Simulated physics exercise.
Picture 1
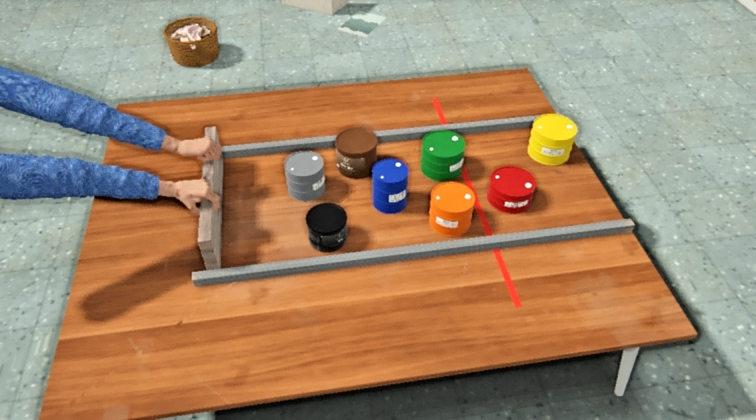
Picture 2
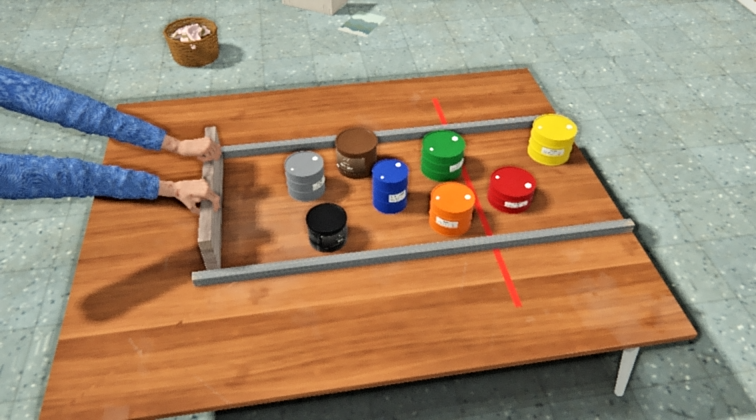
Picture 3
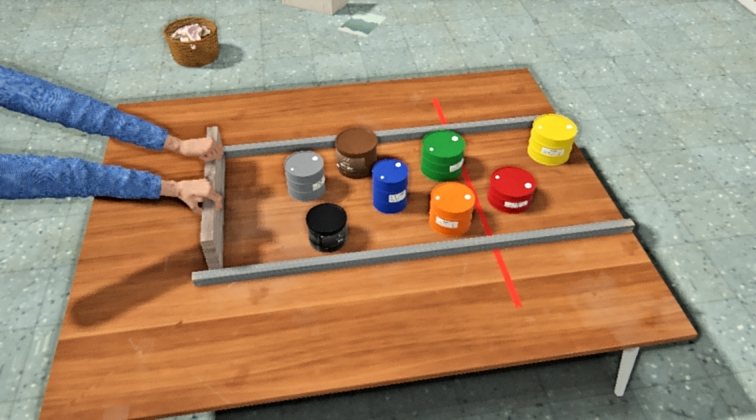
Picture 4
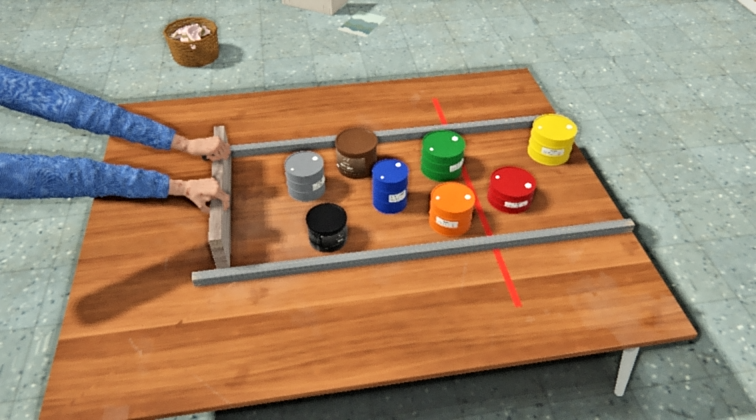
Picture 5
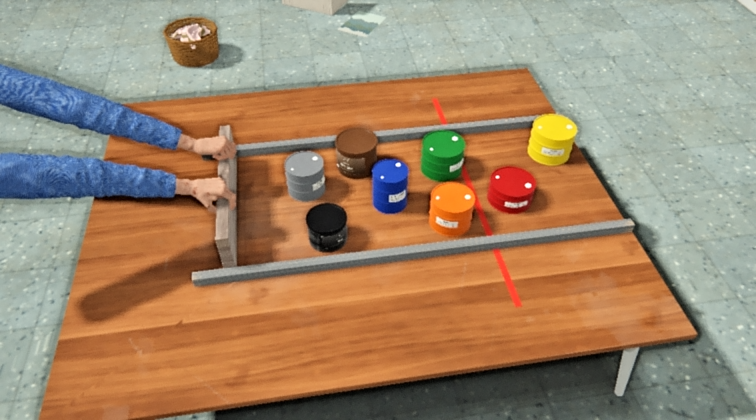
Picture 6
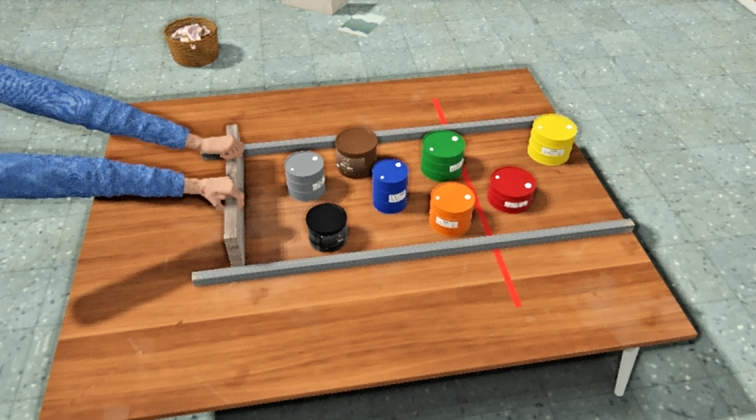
In this clip, two hands in blue sleeves slide an upright plank a short way to the right between two rails on a wooden table, while the eight colored canisters ahead of it, scattered around a red line, stay still.
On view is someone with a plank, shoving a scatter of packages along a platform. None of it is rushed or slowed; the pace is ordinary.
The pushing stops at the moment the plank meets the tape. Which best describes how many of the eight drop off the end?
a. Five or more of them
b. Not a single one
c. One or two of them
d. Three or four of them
Not a single one (b).
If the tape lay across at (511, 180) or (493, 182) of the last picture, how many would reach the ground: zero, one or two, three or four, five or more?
Going by the order asked, it's just one or two and then none at all.
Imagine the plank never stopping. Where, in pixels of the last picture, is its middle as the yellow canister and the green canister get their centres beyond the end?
First one: Around (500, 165). Other one: Around (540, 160).
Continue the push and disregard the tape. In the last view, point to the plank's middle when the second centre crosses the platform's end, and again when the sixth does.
I'd put the first at about (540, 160) and the next at about (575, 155).
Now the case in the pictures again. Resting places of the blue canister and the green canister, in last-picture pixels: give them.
Looks like one lands around (493, 179), and the other around (514, 145).
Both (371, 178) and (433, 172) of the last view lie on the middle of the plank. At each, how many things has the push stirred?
The count is 4 at the first point and 7 at the second.
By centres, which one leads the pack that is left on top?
The yellow canister, that one.
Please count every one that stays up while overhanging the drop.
In total, 0 of them.
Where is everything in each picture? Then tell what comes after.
In the first frame, yellow canister (552, 140); red canister (511, 190); green canister (442, 156); plank (212, 196); tape (469, 184).
In the second frame, red canister (511, 190); orange canister (451, 209).
In the third frame, green canister (442, 156); black pail (327, 228).
In the fourth frame, yellow canister (552, 140); grey canister (305, 176).
In the fifth frame, red canister (511, 190); blue canister (390, 187).
In the sixth frame, yellow canister (552, 140); red canister (511, 190); green canister (442, 156); plank (235, 193); tape (469, 184).
Soon after, none off yet; yellow canister at rest near (552, 140); red canister at rest near (511, 190); green canister at rest near (442, 156).
In the end, the number that fall off is zero.
